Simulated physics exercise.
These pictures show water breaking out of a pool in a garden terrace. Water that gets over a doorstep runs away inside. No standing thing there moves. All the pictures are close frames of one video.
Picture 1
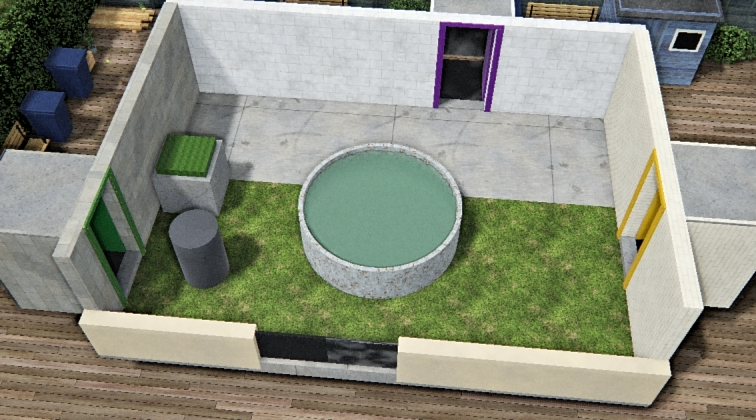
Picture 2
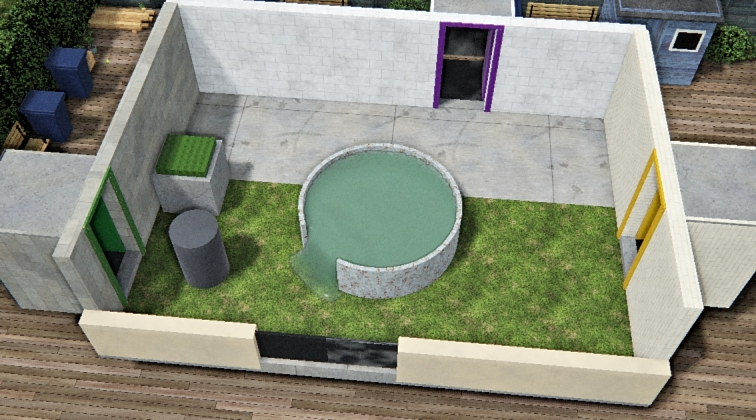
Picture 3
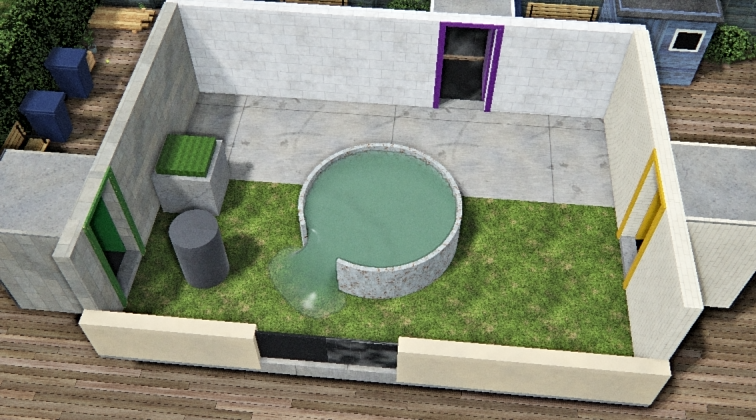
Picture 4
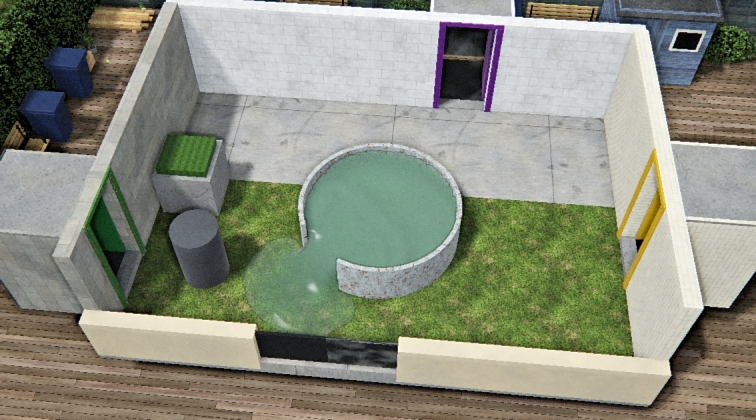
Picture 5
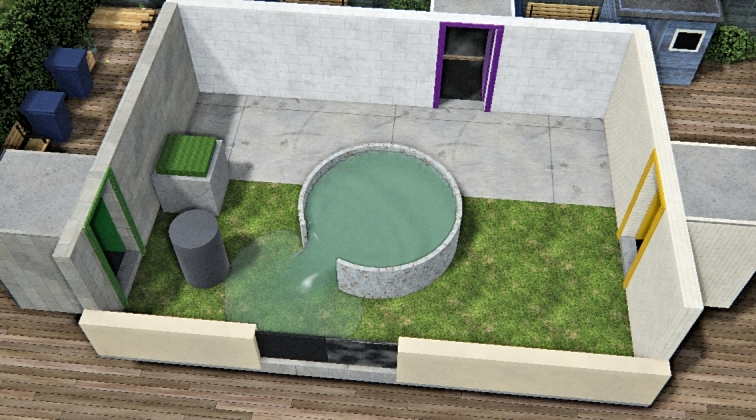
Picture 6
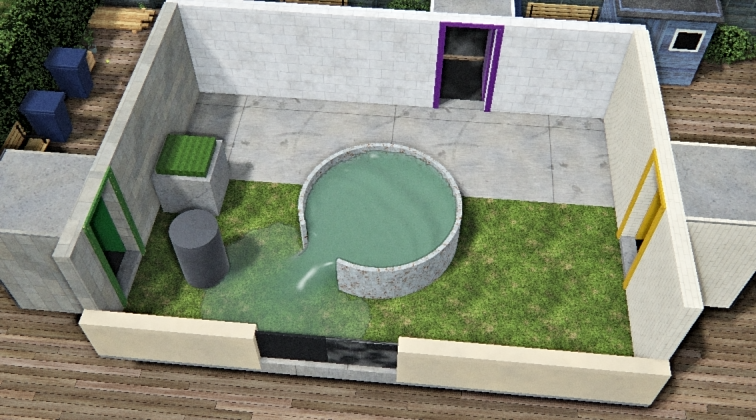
A round stone pool opens at its front left and water spreads across the grass.
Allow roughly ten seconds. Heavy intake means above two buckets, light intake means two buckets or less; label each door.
Labels: Green door: Heavy, yellow door: Light, purple door: Light.
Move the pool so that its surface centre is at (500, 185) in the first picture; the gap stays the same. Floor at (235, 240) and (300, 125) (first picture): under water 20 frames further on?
In the order asked: Waterlogged, then unreached.
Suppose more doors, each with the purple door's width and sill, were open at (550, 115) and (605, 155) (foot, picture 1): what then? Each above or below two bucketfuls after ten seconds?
Taken in sequence: Not exceeded, then not exceeded.
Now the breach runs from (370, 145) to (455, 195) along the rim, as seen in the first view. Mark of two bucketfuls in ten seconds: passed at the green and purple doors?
As it plays out, the green door remains below and the purple door rises above.
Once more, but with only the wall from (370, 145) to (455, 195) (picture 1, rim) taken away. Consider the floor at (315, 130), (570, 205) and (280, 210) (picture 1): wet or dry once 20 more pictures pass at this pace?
Soaked, soaked, untouched.
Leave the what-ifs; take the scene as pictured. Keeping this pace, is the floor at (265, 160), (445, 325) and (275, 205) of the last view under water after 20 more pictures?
Taking them as listed, they are waterlogged, waterlogged and waterlogged.
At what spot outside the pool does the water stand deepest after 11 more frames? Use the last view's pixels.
Pointing at (116, 335).
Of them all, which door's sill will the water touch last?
Looking at the pictures, the answer is the yellow-painted one.
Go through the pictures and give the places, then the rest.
In the first frame, the pool at (380, 206) is whole and still.
In the second frame, water pours out at (320, 261) and has run to (333, 296).
In the third frame, the front is at (278, 258), out from the gap at (320, 263).
In the fourth frame, water pours out at (320, 264) and has run to (259, 313).
In the fifth frame, the front is at a hidden place, out from the gap at (320, 264).
In the sixth frame, water pours out at (320, 263) and has run to a hidden place.
A moment on, water covers 15 % of the floor; the green door not reached, the yellow door not reached, the purple door not reached.
Next, water covers 25 % of the floor; the green door under two buckets in, the yellow door not reached, the purple door not reached.
Then, water covers 35 % of the floor; the green door over two buckets in, the yellow door not reached, the purple door not reached.
Later, water covers 65 % of the floor; the green door far over two buckets in, the yellow door not reached, the purple door not reached.
In the end, water covers 90 % of the floor; the green door far over two buckets in, the yellow door wet at the sill, nothing in, the purple door wet at the sill, nothing in.
